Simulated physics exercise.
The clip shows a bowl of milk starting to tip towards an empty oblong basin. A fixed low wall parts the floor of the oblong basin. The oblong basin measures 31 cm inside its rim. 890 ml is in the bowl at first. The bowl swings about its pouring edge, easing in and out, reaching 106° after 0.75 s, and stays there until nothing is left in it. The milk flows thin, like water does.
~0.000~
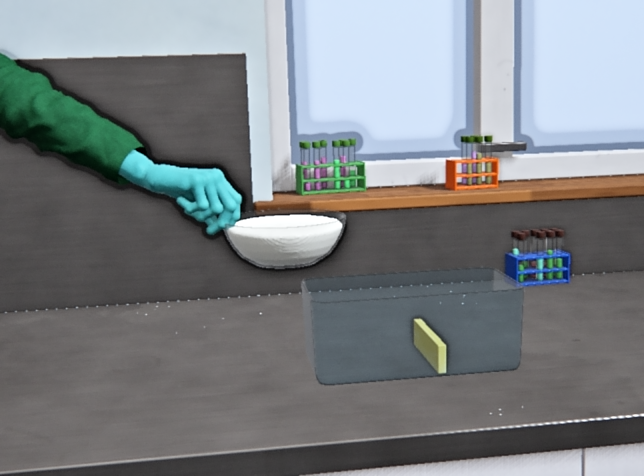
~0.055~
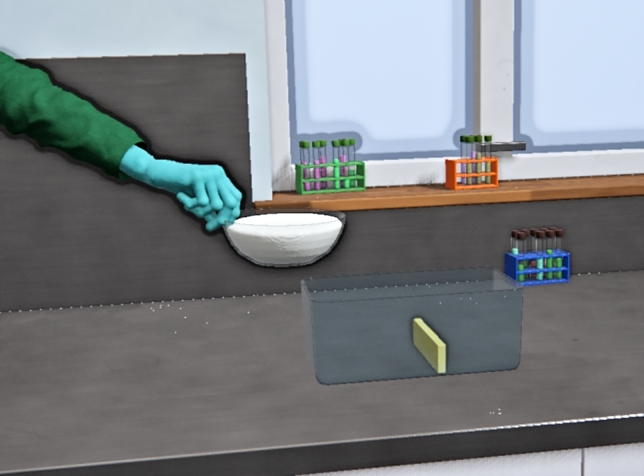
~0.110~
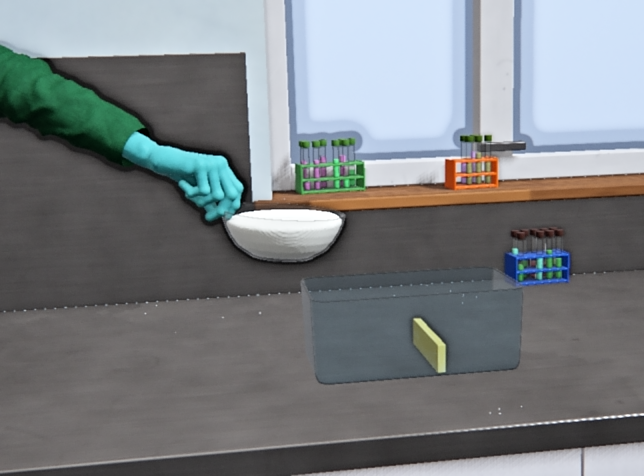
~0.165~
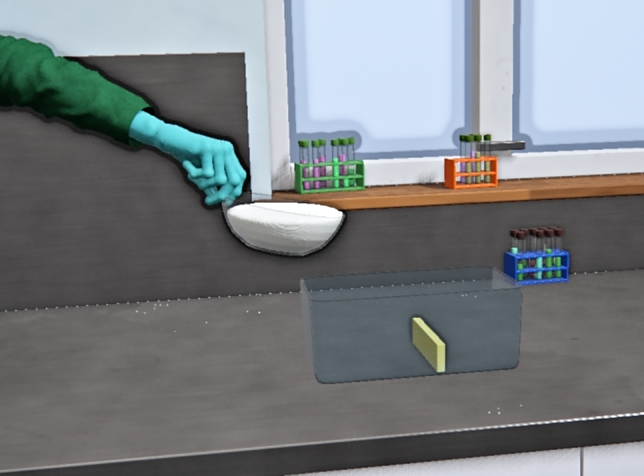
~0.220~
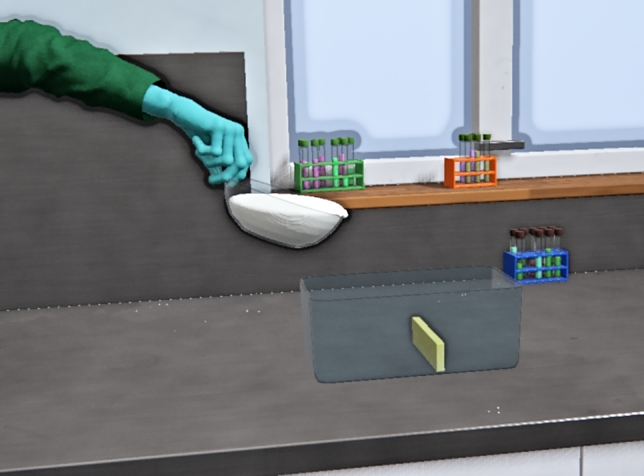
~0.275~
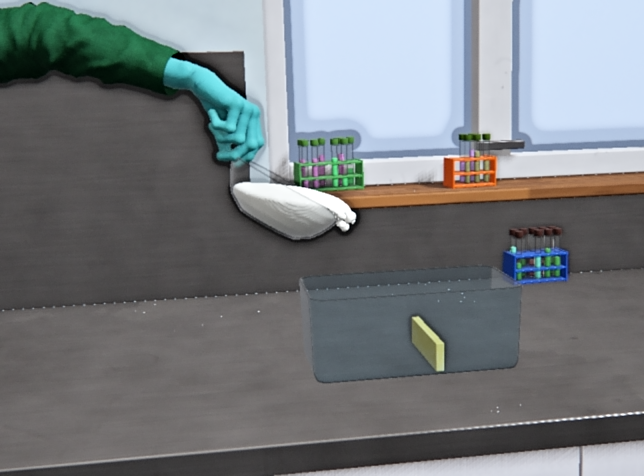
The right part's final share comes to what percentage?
It comes to roughly 43 %.
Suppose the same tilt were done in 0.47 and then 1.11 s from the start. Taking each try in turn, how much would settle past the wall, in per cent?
Try 1: 45 %; try 2: 40 %.
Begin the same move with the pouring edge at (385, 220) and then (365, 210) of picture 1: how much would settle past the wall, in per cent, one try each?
Roughly 70 per cent the first time and 60 per cent the second.
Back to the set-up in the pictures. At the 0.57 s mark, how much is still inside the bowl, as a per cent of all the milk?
Fraction remaining: Approx. 12 per cent.
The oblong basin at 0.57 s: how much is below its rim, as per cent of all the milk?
30 %, more or less.
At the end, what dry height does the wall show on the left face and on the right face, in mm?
Left 26 mm, right 20 mm.
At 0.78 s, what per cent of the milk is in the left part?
About 38 percent.
Then, 0.57 s in, the tilt is 91° and 11 per cent is still to pour, 26 is left of the wall and 4 right of it.
Then, 0.78 s in, the tilt is 106° and 0 per cent is still to pour, 38 is left of the wall and 51 right of it.
Then, 1.01 s in, the tilt is 106° and 0 per cent is still to pour, 48 is left of the wall and 42 right of it.
Then, 1.25 s in, the tilt is 106° and 0 per cent is still to pour, 51 is left of the wall and 43 right of it.
Finally, 51 per cent lies left of the wall, 43 right of it and 6 outside.
